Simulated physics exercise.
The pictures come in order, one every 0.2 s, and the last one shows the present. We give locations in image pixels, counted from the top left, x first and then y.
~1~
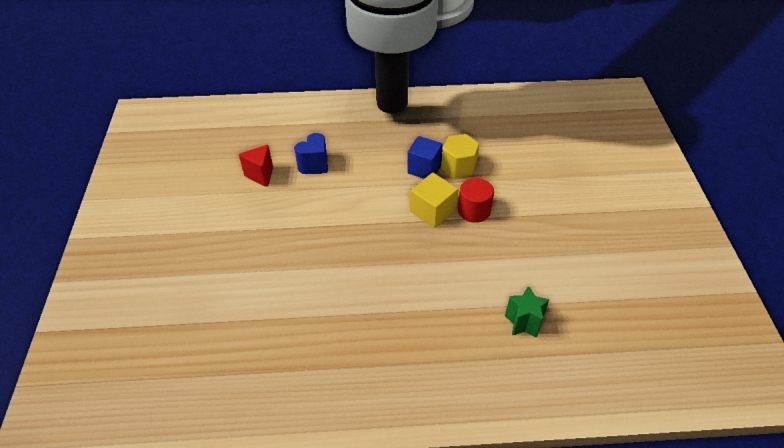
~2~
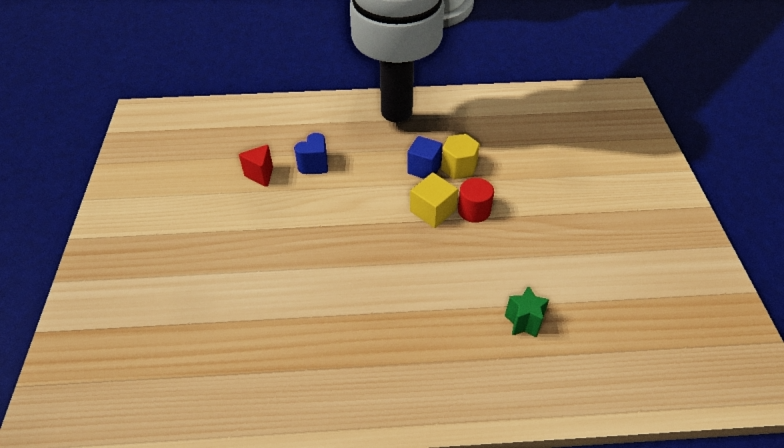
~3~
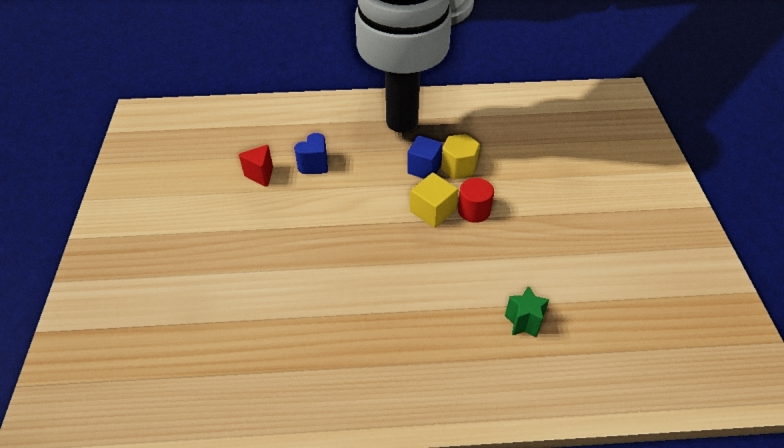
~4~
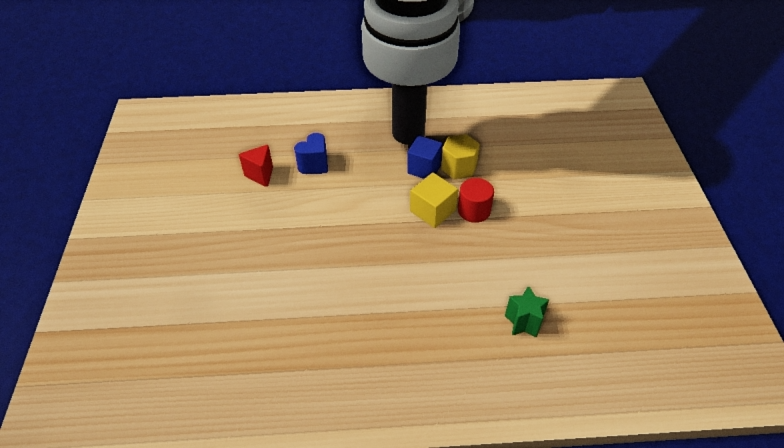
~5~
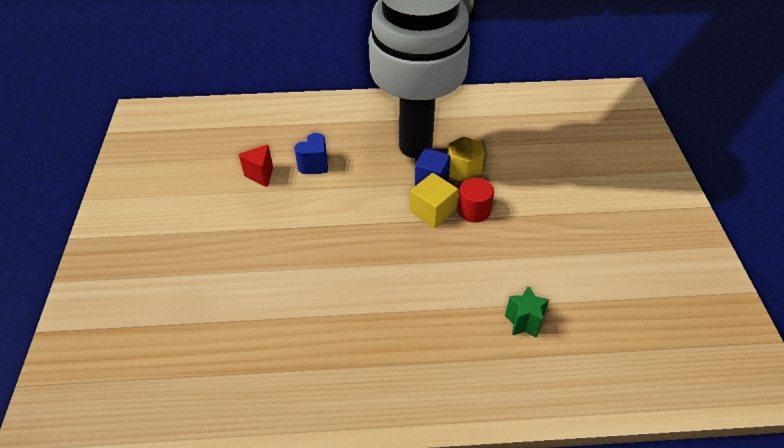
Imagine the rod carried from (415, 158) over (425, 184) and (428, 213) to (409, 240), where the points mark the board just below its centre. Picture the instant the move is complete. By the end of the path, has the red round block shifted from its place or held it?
From what I can tell, it won't keep its place.
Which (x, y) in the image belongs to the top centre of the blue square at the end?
At roughly (464, 194).
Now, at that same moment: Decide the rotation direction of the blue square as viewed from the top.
It makes a counterclockwise turn.
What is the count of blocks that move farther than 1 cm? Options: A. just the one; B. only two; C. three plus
Choice C: Three plus.
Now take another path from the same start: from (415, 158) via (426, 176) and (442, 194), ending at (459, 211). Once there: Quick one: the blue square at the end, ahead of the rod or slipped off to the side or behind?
It is still there in front.
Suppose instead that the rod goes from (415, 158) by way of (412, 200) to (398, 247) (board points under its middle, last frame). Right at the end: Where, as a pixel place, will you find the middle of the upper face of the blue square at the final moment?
The centre of its top will be at (446, 179).
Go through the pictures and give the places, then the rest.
The first picture shows rod's lower end (392, 105); blue square (425, 147); yellow square (435, 189); yellow hexagon (461, 145); red round block (477, 189).
The second picture shows rod (397, 114); blocks still.
The third picture shows rod (402, 124); blocks still.
The fourth picture shows rod (409, 135); blocks still.
The fifth picture shows rod (416, 148); blue square (433, 159); yellow square (435, 189); yellow hexagon (466, 148); red round block (477, 189).
The first path, step by step. One third of the way, rod (426, 175); blue square (454, 182), turned 35° anticlockwise; yellow square (441, 210), turned 35° clockwise; red round block (489, 192).
Two thirds of the way, rod (429, 203); blue square (464, 194), turned 95° anticlockwise; yellow square (447, 221), turned 55° clockwise; red round block (500, 194).
At the end, rod (409, 230); blue square (464, 194), turned 95° anticlockwise; yellow square (446, 233); yellow hexagon still; red round block (500, 194).
